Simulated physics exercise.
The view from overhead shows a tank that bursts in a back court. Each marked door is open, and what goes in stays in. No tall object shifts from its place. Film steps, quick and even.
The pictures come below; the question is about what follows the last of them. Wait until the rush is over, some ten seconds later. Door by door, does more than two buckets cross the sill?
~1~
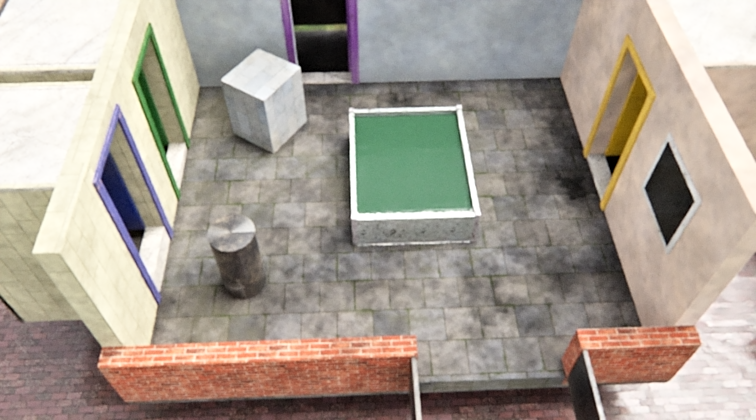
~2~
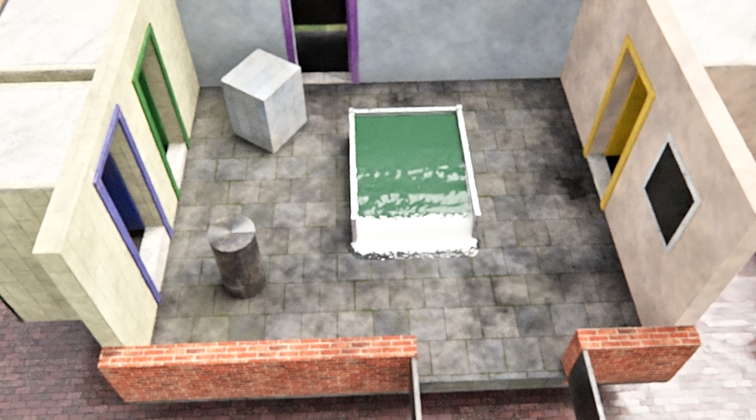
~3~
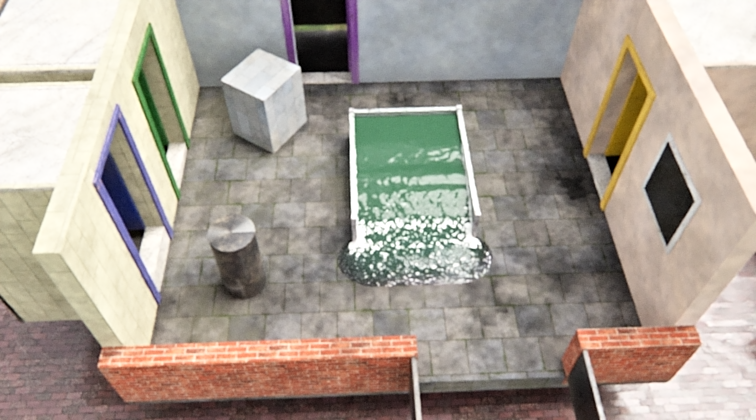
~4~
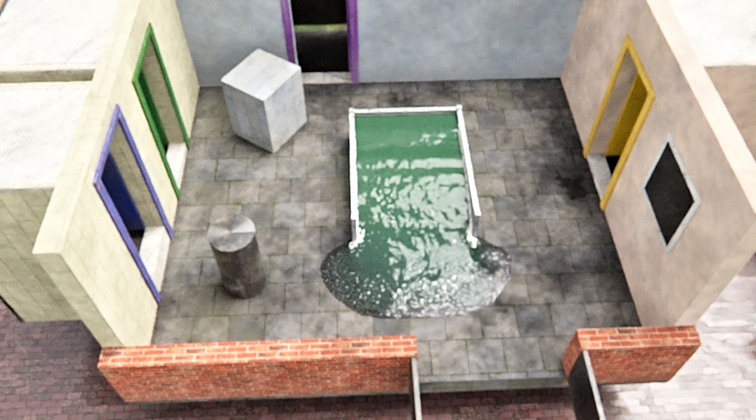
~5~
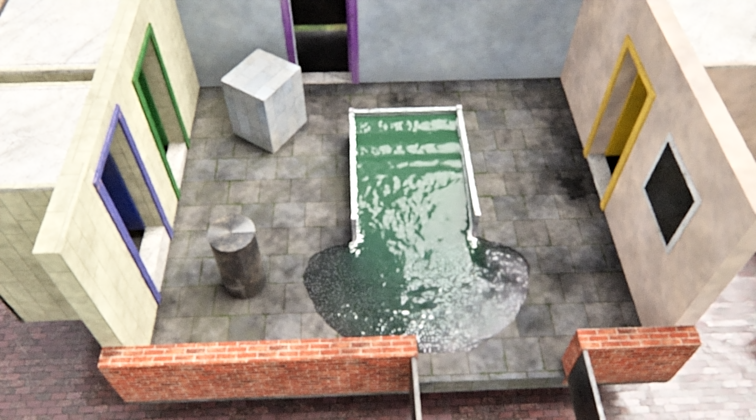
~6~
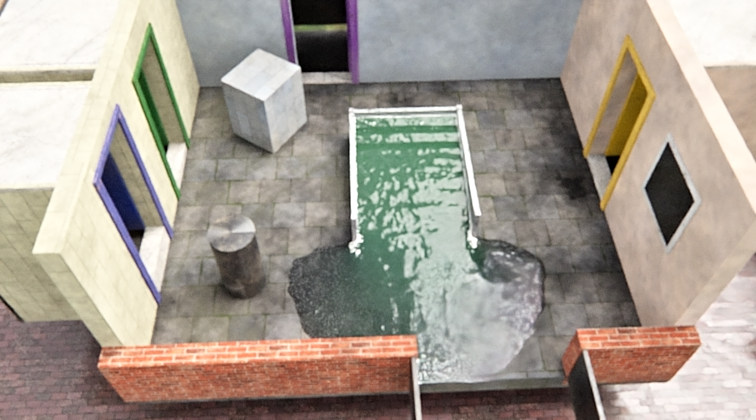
As I see it, the yellow door swallows an okay amount of water, the purple door swallows an okay amount of water, the blue door swallows an okay amount of water, the green door swallows an okay amount of water.
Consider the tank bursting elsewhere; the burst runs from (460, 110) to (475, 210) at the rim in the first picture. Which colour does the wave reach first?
That's the door marked yellow.
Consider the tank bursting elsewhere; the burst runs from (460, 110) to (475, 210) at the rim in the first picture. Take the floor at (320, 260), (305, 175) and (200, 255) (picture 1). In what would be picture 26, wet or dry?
Going in your order, I'd say still bare, then still bare, then still bare.
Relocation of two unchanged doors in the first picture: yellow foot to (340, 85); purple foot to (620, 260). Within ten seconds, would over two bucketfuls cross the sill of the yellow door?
Note - yellow door: Comes out below.
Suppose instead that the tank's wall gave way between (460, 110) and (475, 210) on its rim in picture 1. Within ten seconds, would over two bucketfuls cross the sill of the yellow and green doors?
Looking at both, the yellow one exceeds the mark while the green one falls short.
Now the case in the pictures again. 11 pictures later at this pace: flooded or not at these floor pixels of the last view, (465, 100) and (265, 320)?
Taken in order, bone-dry then drenched.
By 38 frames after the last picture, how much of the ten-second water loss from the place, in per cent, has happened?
Near 90 in a hundred.
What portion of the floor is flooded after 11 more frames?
That comes to about 30 per cent.
A moment on, water covers 25 % of the floor; the yellow door not reached, the purple door not reached, the blue door not reached, the green door not reached.
Next, water covers 30 % of the floor; the yellow door not reached, the purple door not reached, the blue door not reached, the green door not reached.
Then, water covers 40 % of the floor; the yellow door not reached, the purple door not reached, the blue door wet at the sill, nothing in, the green door wet at the sill, nothing in.
Later, water covers 60 % of the floor; the yellow door wet at the sill, nothing in, the purple door not reached, the blue door wet at the sill, nothing in, the green door wet at the sill, nothing in.
In the end, water covers 80 % of the floor; the yellow door wet at the sill, nothing in, the purple door wet at the sill, nothing in, the blue door wet at the sill, nothing in, the green door wet at the sill, nothing in.
